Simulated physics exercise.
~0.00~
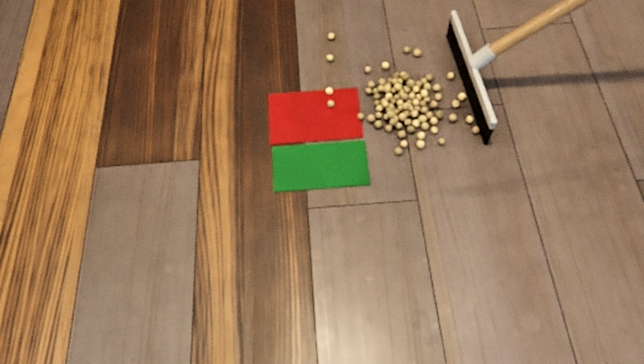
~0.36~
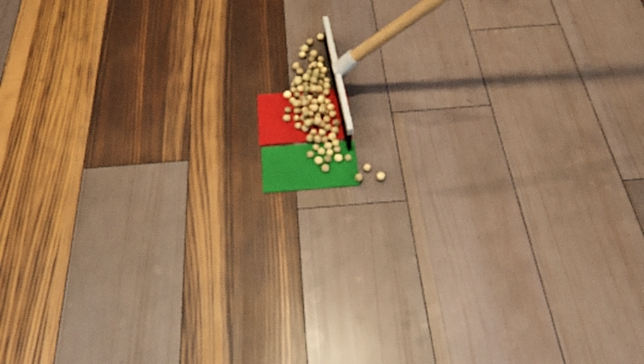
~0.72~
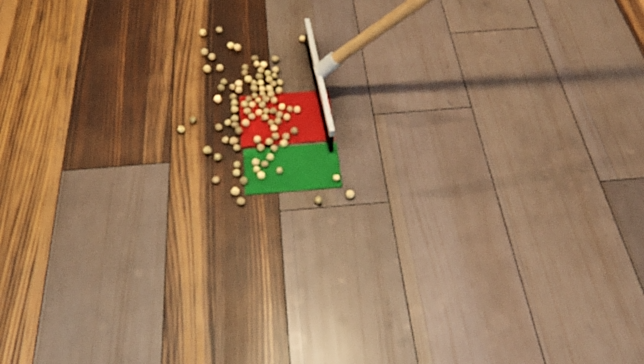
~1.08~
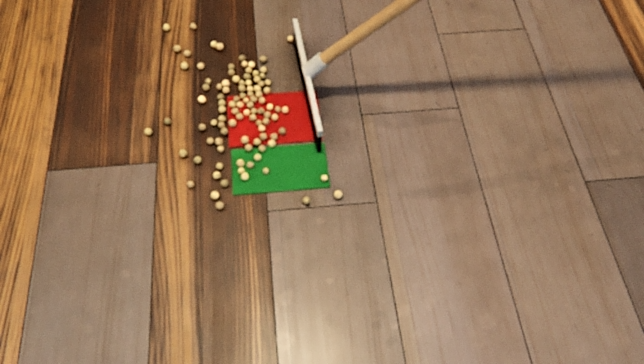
On a wood-plank floor, a squeegee pushes pale round nuts left across red and green mats, then stops as they scatter.
